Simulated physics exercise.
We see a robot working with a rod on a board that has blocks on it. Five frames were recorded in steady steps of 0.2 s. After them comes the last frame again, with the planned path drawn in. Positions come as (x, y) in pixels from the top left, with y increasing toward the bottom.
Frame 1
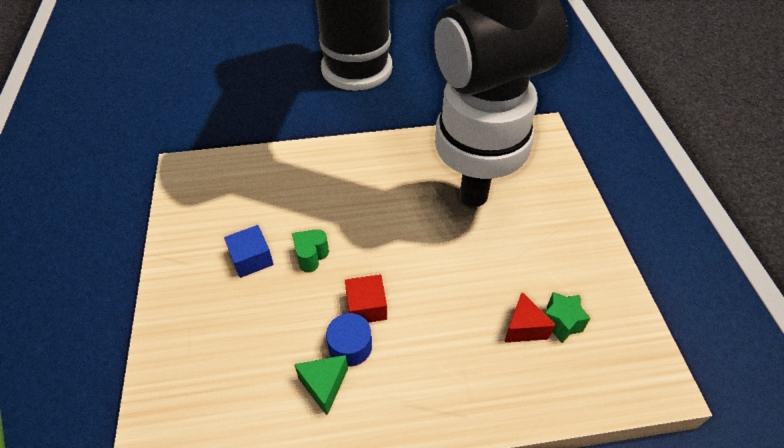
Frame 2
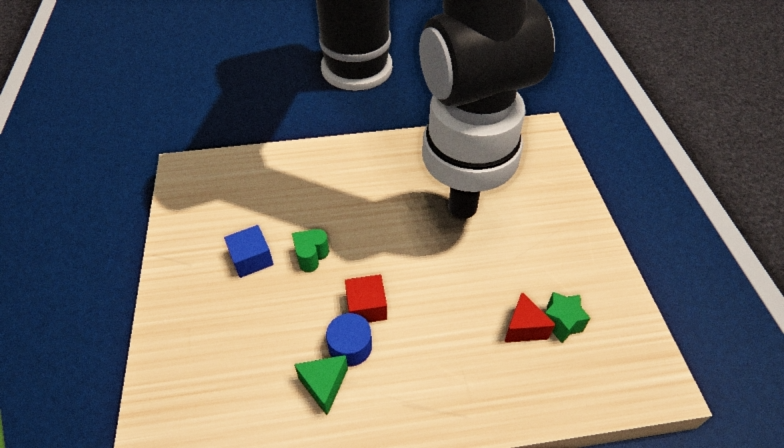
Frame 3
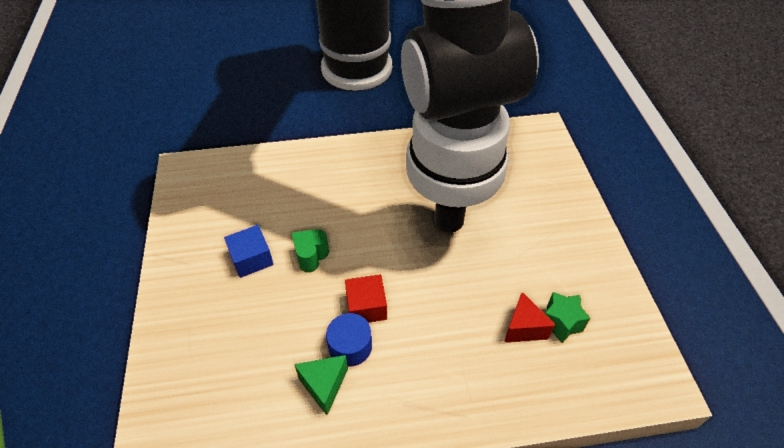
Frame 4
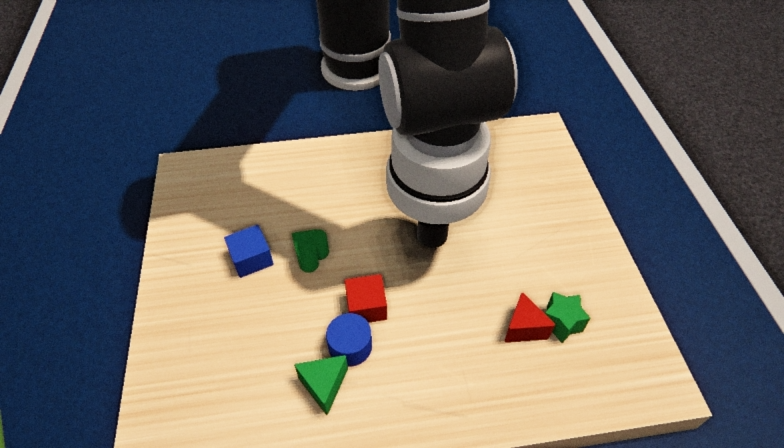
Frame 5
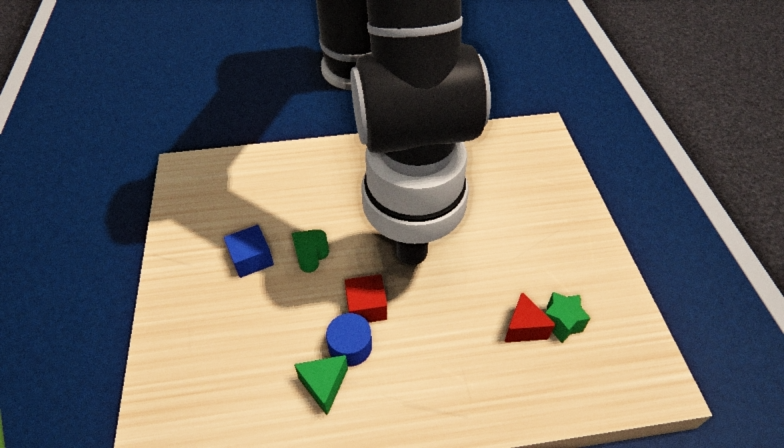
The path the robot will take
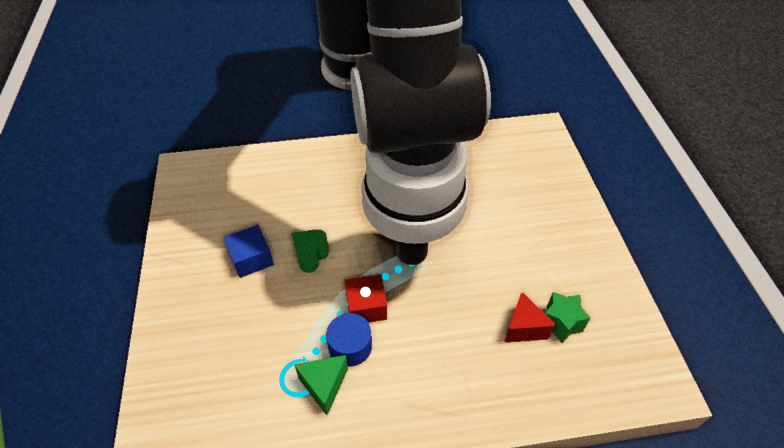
Robotic arm moving its black rod down and left across a wooden board, nearing a red block while the scattered blocks stay still.
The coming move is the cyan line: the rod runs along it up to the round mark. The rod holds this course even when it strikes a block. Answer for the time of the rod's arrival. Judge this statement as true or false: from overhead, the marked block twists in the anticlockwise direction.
This is true.
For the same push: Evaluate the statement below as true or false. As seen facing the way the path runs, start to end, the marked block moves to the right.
This is false.
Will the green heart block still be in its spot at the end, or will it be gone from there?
It will be resting on its spot.
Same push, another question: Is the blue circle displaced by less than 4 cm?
That would be a no.
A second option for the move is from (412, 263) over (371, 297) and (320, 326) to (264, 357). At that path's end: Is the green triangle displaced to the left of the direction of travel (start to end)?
Answer: Yes.
Drawn move, from (412, 263) by way of (367, 289) and (331, 328) to (299, 378); the dot is on the red square.
What follows on the original path. One third of the way, rod (366, 279); green triangle (321, 377); blue circle (344, 340); red square (356, 304), turned 20° clockwise.
Two thirds of the way, rod (329, 319); green triangle (309, 419), turned 65° clockwise; blue circle (341, 390); red square (327, 350).
At the end, rod (297, 369); green heart block still; green triangle (304, 428), turned 55° clockwise; blue circle (356, 421); red square (324, 389), turned 40° anticlockwise.
